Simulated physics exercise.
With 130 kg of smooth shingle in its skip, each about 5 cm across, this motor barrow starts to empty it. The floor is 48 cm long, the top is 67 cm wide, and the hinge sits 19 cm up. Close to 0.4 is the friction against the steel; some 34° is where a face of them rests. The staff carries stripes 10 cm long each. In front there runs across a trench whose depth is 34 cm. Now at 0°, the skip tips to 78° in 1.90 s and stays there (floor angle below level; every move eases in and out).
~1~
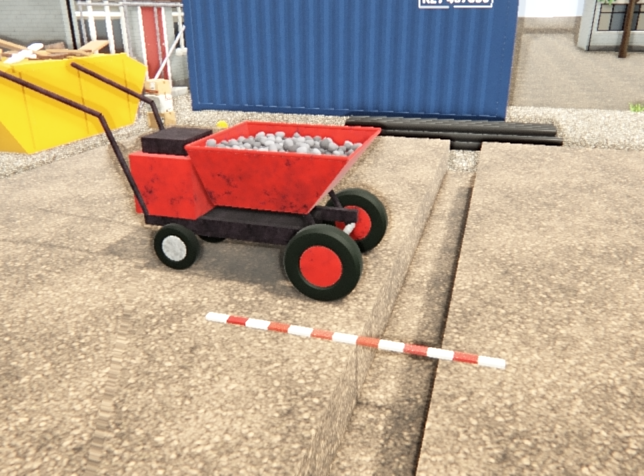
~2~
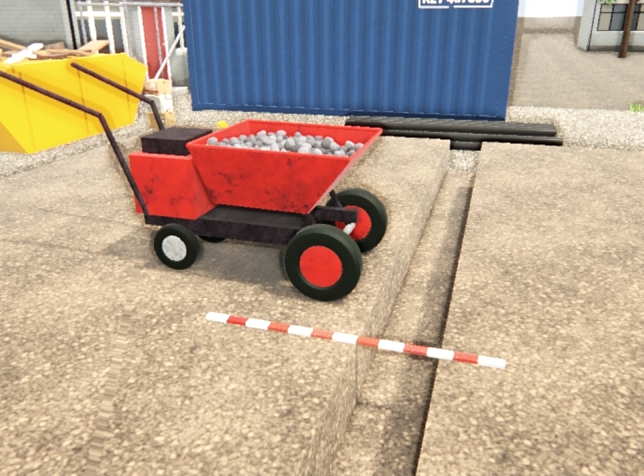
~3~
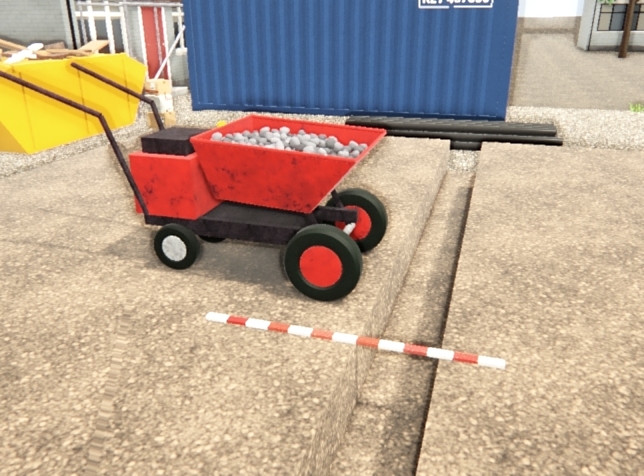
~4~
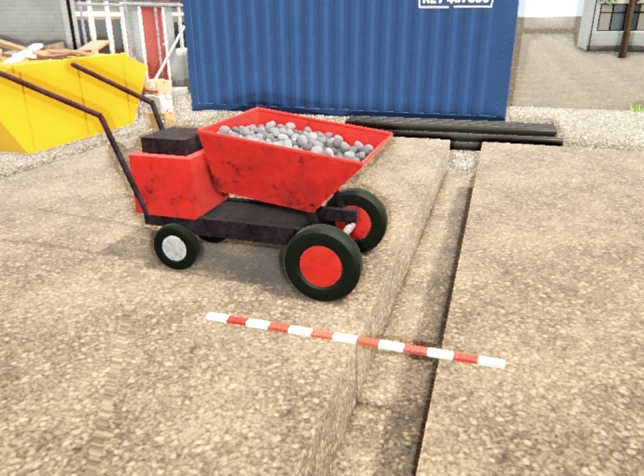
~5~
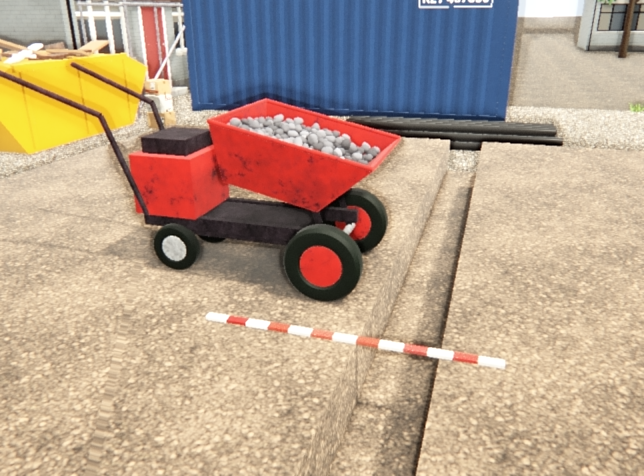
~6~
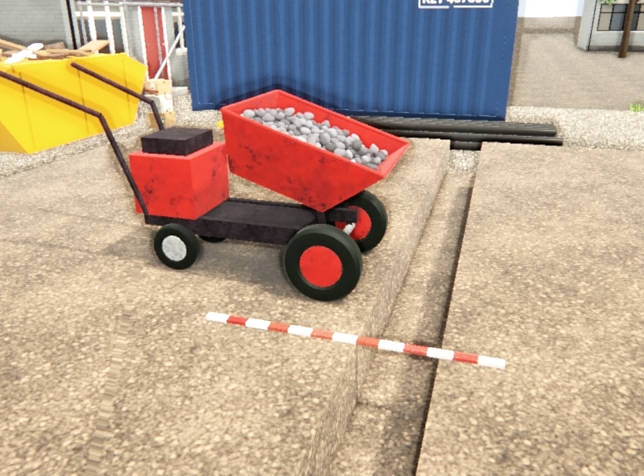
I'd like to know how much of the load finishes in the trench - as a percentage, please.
Somewhere near 21 per cent of it finishes in the trench.
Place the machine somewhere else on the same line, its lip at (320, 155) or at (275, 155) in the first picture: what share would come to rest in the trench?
First some 50, then 100 per cent.
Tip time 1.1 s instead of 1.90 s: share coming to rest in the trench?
Probably about 15 in a hundred.
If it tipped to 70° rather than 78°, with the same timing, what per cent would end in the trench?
Roughly 25 per cent would end in the trench.
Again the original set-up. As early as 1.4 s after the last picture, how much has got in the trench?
5 per cent, give or take.
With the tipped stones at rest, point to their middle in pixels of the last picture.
(502, 290).
Then, 0.8 s after the last picture the floor is at 66°, 94 % in the skip, 1 % in the trench, 5 % past the trench; the foremost stones are at (484, 262).
Then, 1.4 s after the last picture the floor is at 78°, 19 % in the skip, 6 % in the trench, 75 % past the trench; the foremost stones are past the picture's edge.
Then, 1.7 s after the last picture the floor is at 78°, 3 % in the skip, 13 % in the trench, 84 % past the trench; the foremost stones are past the picture's edge.
Then, 3.7 s after the last picture the floor is at 78°, 0 % in the skip, 21 % in the trench, 79 % past the trench; the foremost stones are past the picture's edge.
